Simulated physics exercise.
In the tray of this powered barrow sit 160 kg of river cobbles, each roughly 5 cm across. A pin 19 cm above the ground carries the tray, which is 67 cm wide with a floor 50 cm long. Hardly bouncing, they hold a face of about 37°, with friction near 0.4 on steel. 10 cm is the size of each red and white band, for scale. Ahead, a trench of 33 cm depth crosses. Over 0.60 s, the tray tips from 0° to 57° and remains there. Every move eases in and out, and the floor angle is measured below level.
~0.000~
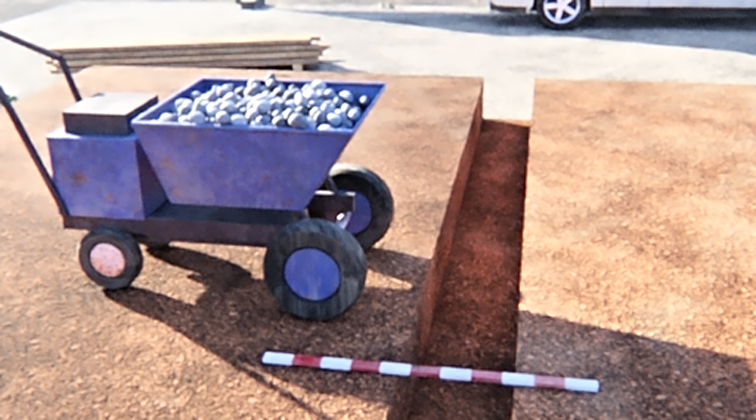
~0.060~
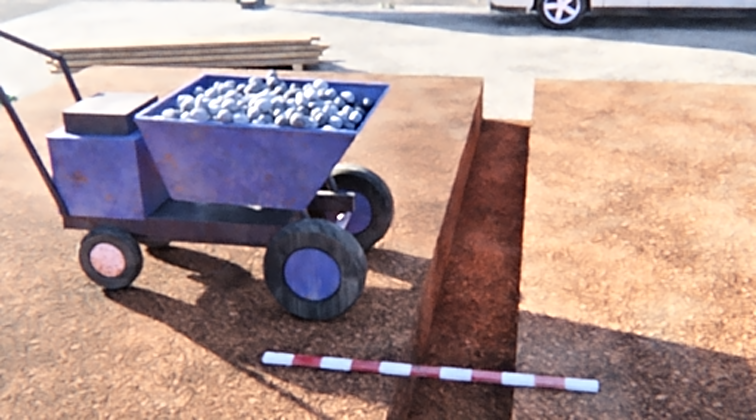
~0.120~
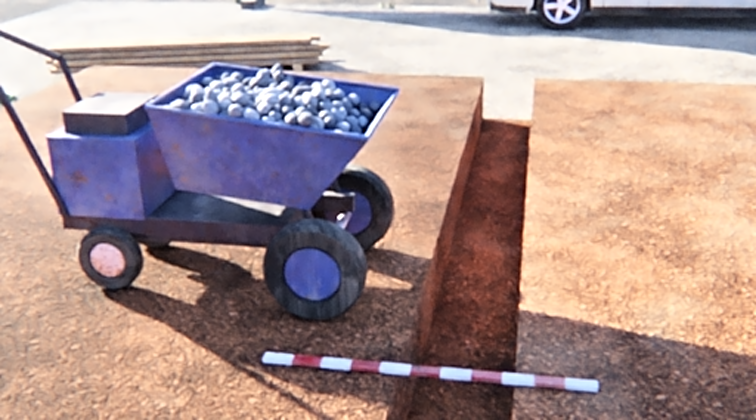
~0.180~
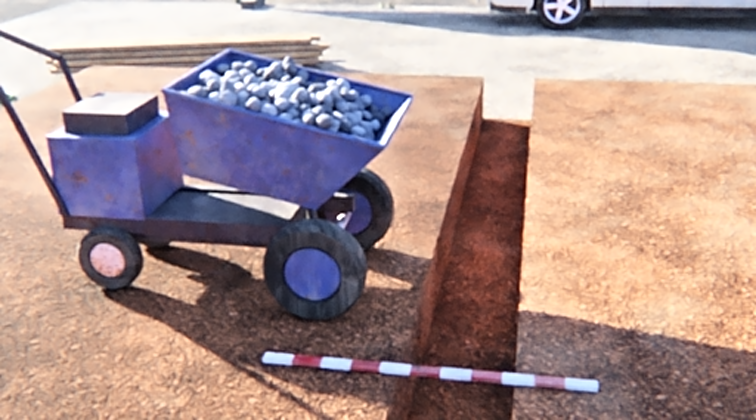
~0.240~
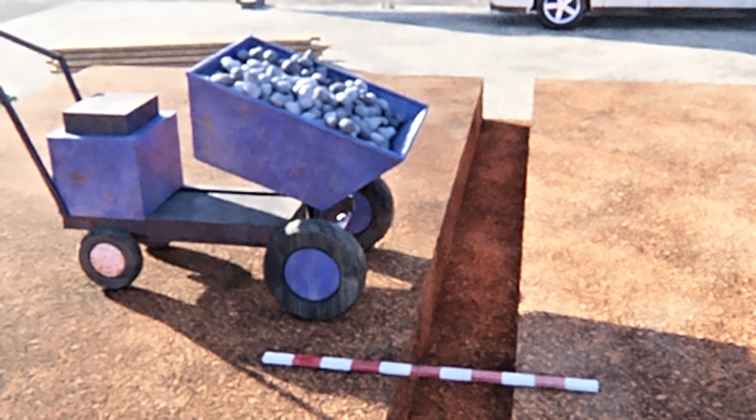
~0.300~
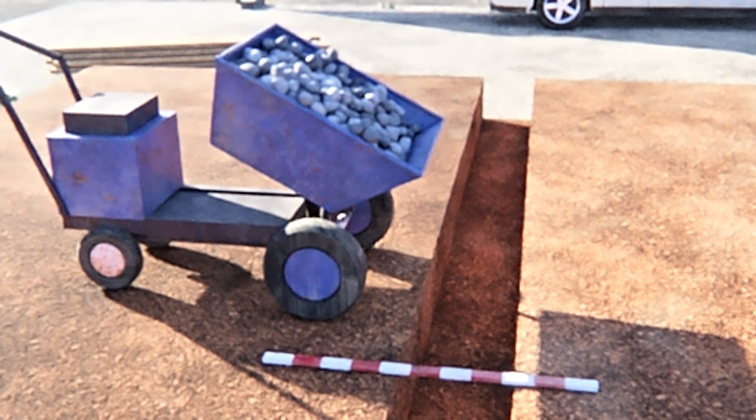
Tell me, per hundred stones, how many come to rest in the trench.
19 per hundred.
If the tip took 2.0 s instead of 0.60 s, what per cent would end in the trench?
Something close to 35 per cent.
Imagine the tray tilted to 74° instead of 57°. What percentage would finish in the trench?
It would come to about 40 percent.
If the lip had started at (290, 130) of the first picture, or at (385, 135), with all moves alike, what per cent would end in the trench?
That gives roughly 45 per cent and roughly 10 per cent.
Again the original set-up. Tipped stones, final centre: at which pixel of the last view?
The resting stones are centred at roughly (563, 291).
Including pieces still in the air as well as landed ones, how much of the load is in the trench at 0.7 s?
10 per cent or so by then.
After 0.4 s the floor is at 48°; 100 % in the tray; the foremost stones are at (441, 185).
After 0.7 s the floor is at 57°; 87 % in the tray, 10 % in the trench, 3 % past the trench; the foremost stones are at (544, 264).
After 1.0 s the floor is at 57°; 56 % in the tray, 10 % in the trench, 34 % past the trench; the foremost stones are at (706, 292).
After 3.0 s the floor is at 57°; 47 % in the tray, 19 % in the trench, 35 % past the trench; the foremost stones are past the picture's edge.
